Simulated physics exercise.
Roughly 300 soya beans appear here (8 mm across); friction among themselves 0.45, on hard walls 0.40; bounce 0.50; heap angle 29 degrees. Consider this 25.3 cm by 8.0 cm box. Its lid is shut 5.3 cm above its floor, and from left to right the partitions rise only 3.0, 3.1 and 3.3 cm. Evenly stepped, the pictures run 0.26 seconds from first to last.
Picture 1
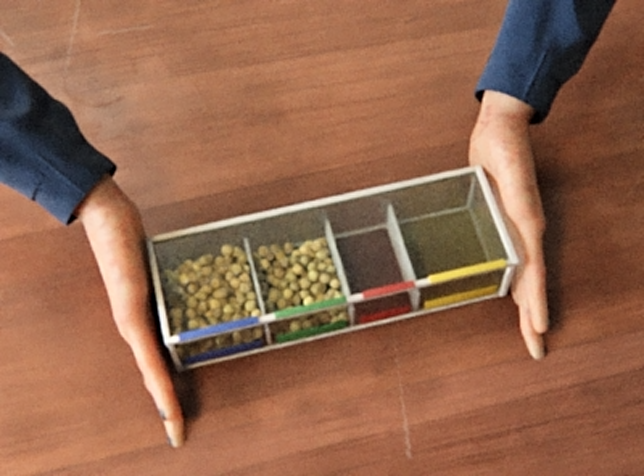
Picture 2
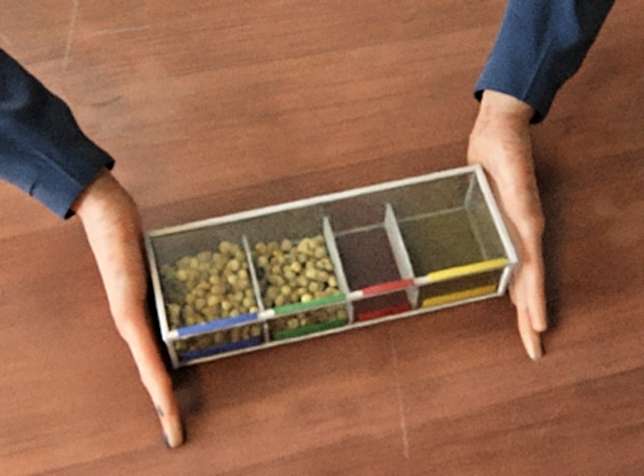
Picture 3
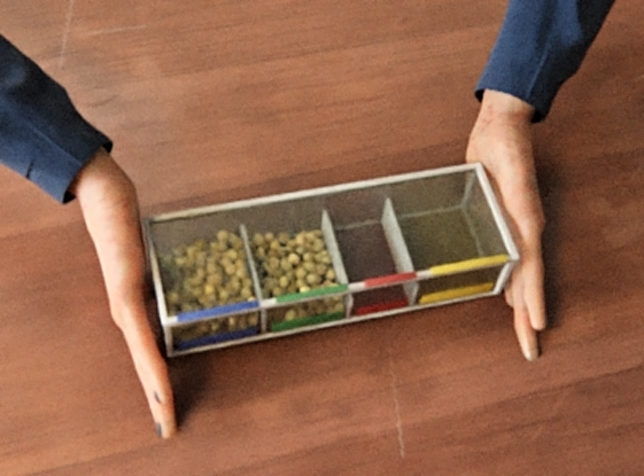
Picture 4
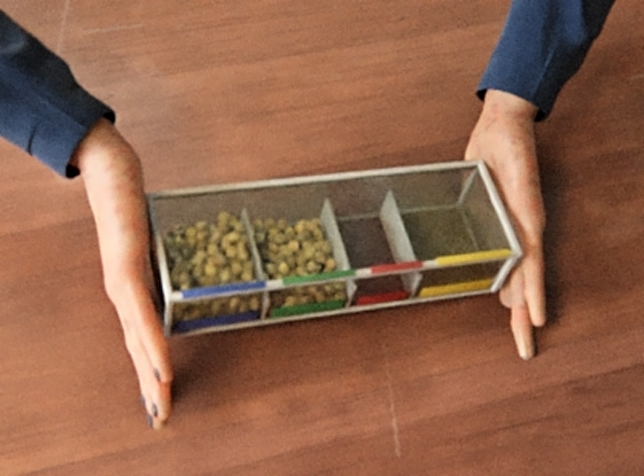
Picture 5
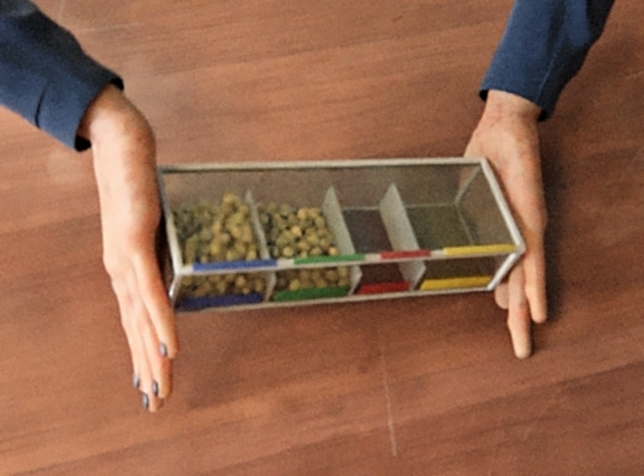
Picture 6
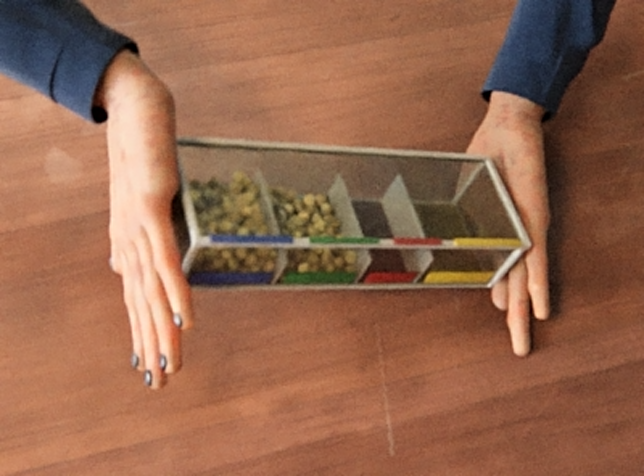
Two hands tilt and turn a clear divided box holding soya beans, raising its left end.
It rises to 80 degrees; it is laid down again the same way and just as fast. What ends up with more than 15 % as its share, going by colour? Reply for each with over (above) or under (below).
Red compartment - over, blue compartment - over, green compartment - over, yellow compartment - over.
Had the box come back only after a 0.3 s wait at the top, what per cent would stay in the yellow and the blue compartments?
Final amounts, yellow 45% and blue 20%.
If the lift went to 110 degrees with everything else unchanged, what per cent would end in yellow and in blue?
Yellow 85 %, blue 0 %.
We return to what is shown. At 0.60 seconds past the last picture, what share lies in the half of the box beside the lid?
Share: Approx. 50 %.
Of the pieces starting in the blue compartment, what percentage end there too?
I'd estimate about 30 %.
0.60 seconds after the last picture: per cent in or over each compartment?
You'd find red at 10, blue at 35, green at 50 and yellow at 5 per cent.
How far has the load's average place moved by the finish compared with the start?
Around 9.0 centimetres, start to finish.
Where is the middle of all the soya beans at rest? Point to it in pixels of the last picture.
Estimated resting centre: Around (314, 267).
Then, 0.60 s after the last picture, tilt 78 degrees; red 10 %, blue 35 %, green 50 %, yellow 5 %.
Then, 1.00 s after the last picture, tilt 33 degrees; red 20 %, blue 20 %, green 30 %, yellow 30 %.
Then, 1.49 s after the last picture, tilt 0 degrees; red 20 %, blue 20 %, green 30 %, yellow 30 %.
In the end, red 20 %, blue 20 %, green 30 %, yellow 30 %.
